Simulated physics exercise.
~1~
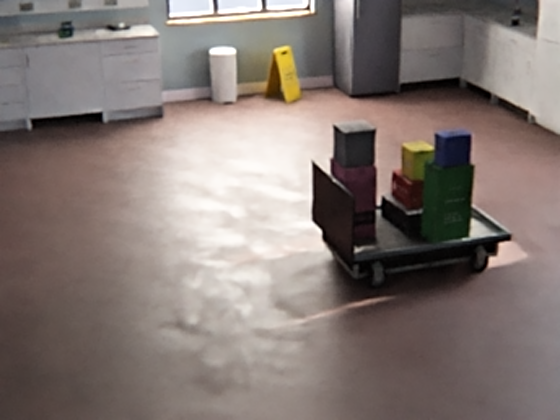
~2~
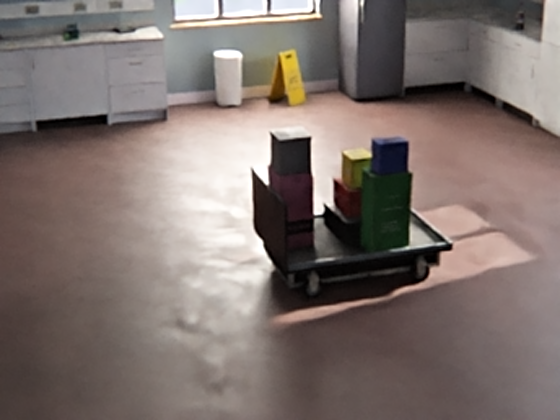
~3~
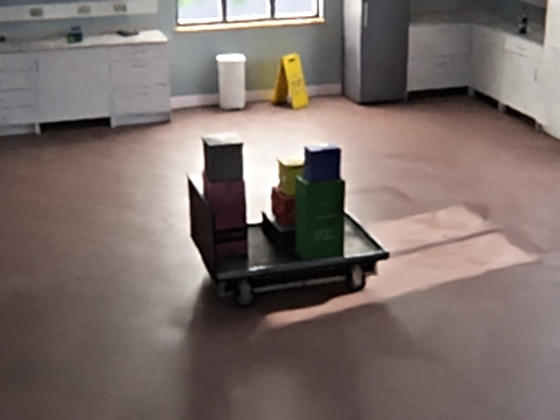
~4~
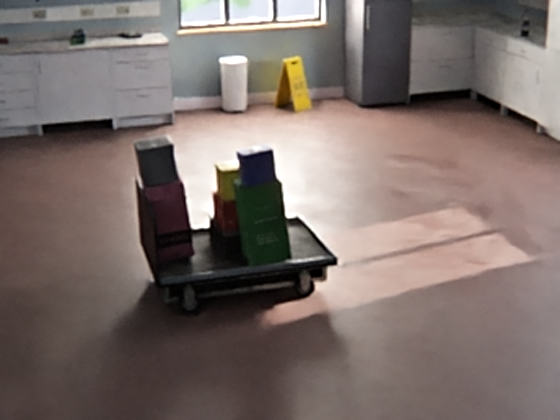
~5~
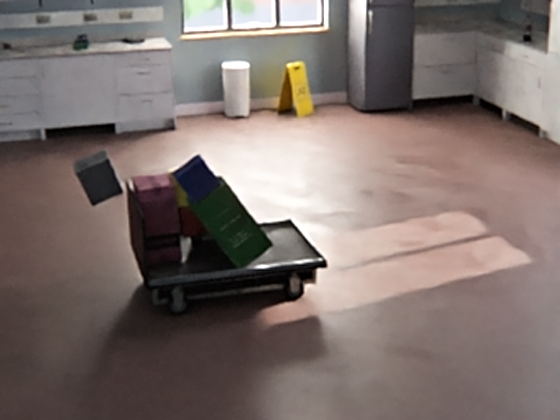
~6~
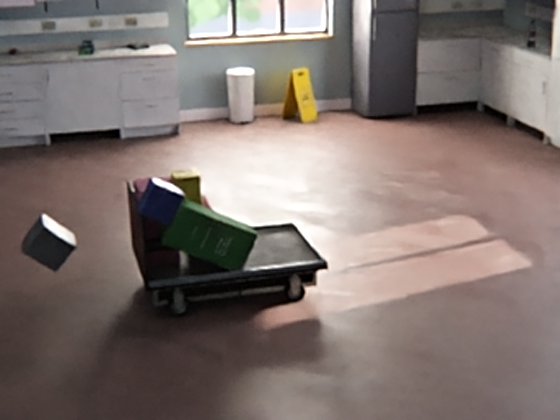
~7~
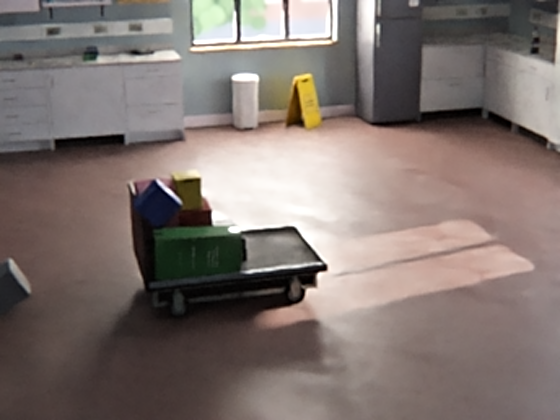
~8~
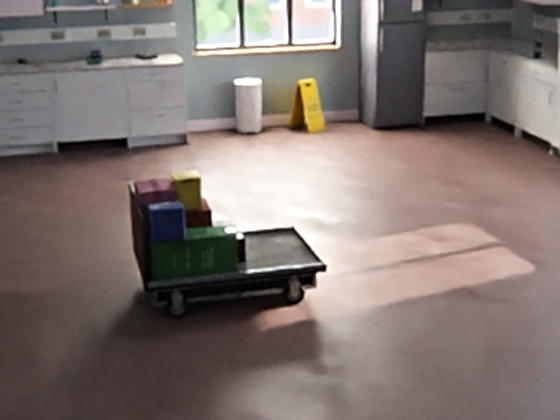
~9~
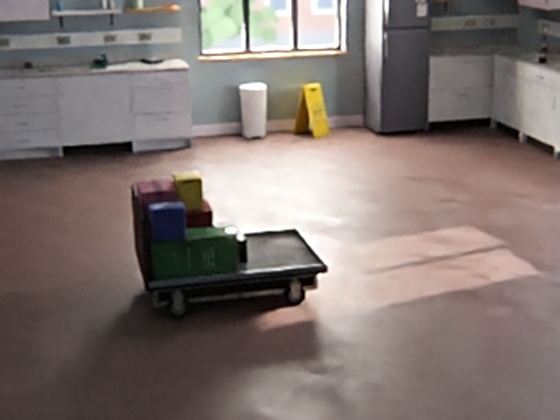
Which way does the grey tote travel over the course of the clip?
It travels to the left, first riding on the cart and then going over the tall board and tumbling out of view on that side.
A dark flat cart stacked with coloured boxes rolls leftward across the reddish-brown floor of a kitchen-like room, seen from slightly above, with pale cabinets, a window, a white bin and a yellow floor sign behind. A grey tote rides on a pink box by the tall board at the left, with green, blue, yellow and red containers to the right. As the cart stops, the grey tote flies over the board and tumbles to the floor, leaving view. The green box topples left onto its side, and the blue toolbox tips down, settling upright on it beside the board.
